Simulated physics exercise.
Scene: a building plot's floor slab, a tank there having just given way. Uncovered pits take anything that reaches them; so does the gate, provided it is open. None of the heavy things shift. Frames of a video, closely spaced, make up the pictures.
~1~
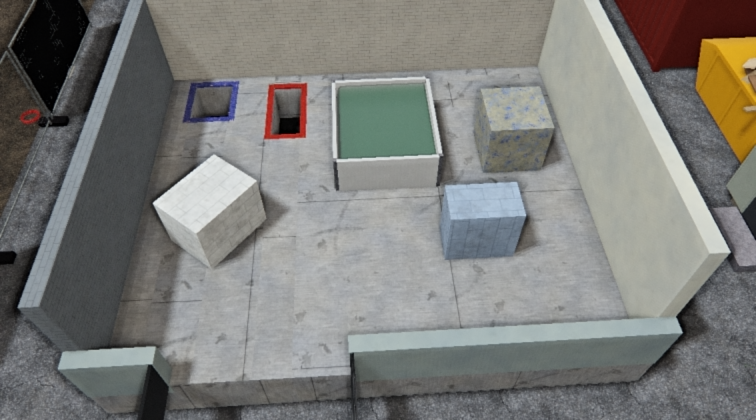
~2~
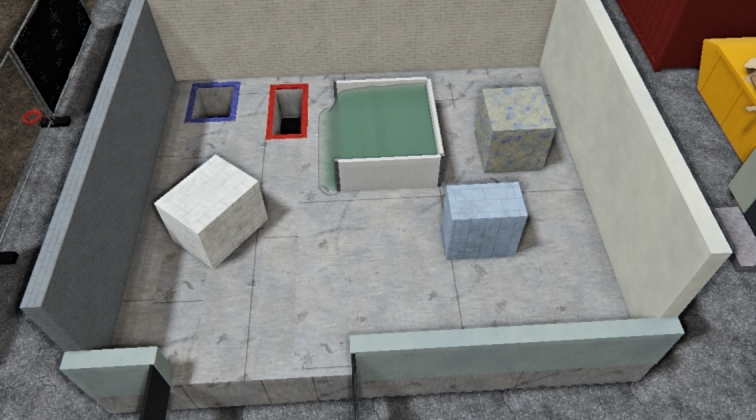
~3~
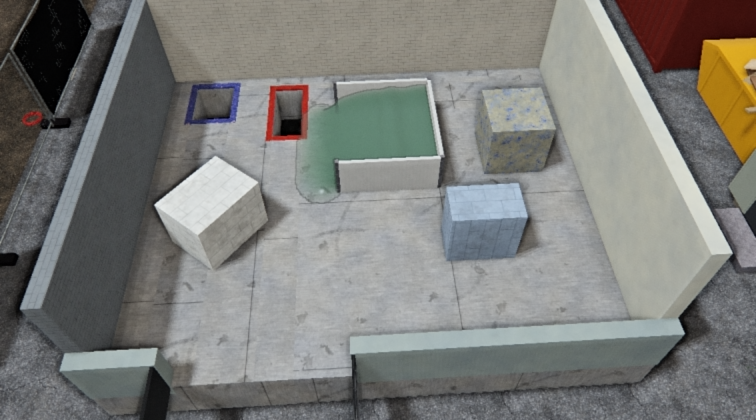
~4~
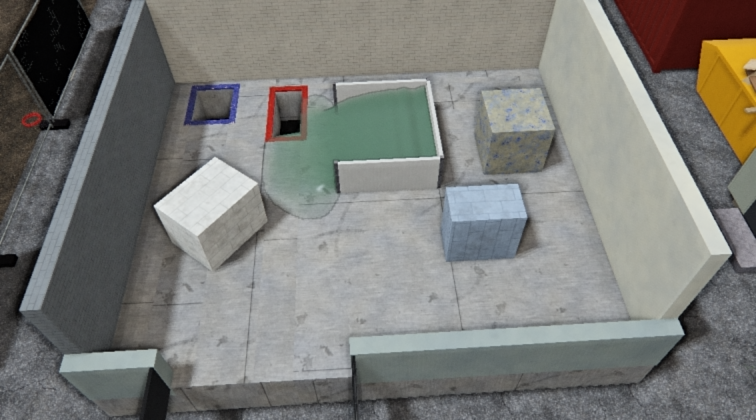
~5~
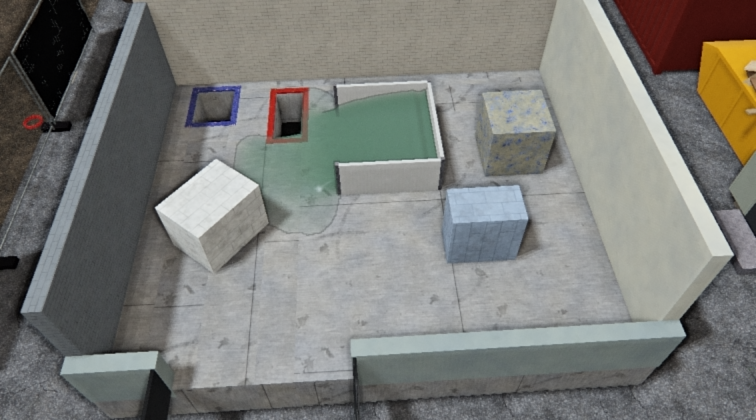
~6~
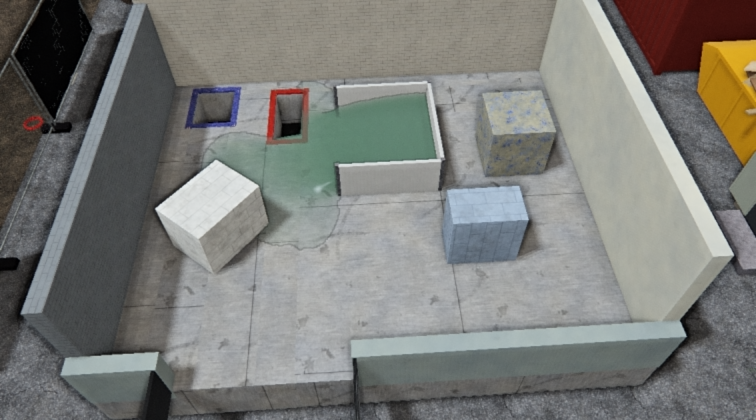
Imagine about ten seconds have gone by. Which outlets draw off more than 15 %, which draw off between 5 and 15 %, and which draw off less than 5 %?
It goes like this: The gate draws off between 5 and 15 %; the red pit draws off more than 15 %; the blue pit draws off more than 15 %.
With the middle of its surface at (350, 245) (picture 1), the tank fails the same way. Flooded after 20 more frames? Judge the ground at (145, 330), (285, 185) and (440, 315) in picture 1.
Taking them as they were asked, they come out soaked, soaked, bone dry.
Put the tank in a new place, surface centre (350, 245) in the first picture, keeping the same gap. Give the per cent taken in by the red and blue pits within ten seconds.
In per cent: Red 10, blue 14.
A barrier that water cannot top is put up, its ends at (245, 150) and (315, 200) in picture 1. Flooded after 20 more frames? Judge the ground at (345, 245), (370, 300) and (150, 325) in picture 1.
Point by point: First swamped, next swamped, last spared.
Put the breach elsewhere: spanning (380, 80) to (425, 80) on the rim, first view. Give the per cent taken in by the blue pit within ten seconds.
That would be blue at 6 percent.
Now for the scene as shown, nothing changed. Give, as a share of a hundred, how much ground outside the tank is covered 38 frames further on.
Roughly 40 %.
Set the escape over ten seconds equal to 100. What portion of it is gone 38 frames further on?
I'd put it near 85 in a hundred.
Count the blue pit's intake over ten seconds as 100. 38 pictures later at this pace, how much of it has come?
Roughly 80 percent.
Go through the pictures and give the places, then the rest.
In the first frame, still water in the water tank at (384, 120).
In the second frame, water pours out at (339, 139) and has run to a hidden place.
In the third frame, the front is at (311, 198), out from the gap at (339, 142).
In the fourth frame, the front is at (303, 100), out from the gap at (339, 144).
In the fifth frame, the front is at a hidden place, out from the gap at (340, 146).
In the sixth frame, water pours out at (340, 147) and has run to a hidden place.
A moment on, water covers 20 % of the floor; the gate 0 %, the red pit 15 %, the blue pit 0 %.
Next, water covers 30 % of the floor; the gate 0 %, the red pit 23 %, the blue pit 1 %.
Then, water covers 40 % of the floor; the gate 1 %, the red pit 29 %, the blue pit 8 %.
Later, water covers 40 % of the floor; the gate 6 %, the red pit 34 %, the blue pit 18 %.
In the end, water covers 60 % of the floor; the gate 10 %, the red pit 37 %, the blue pit 23 %.
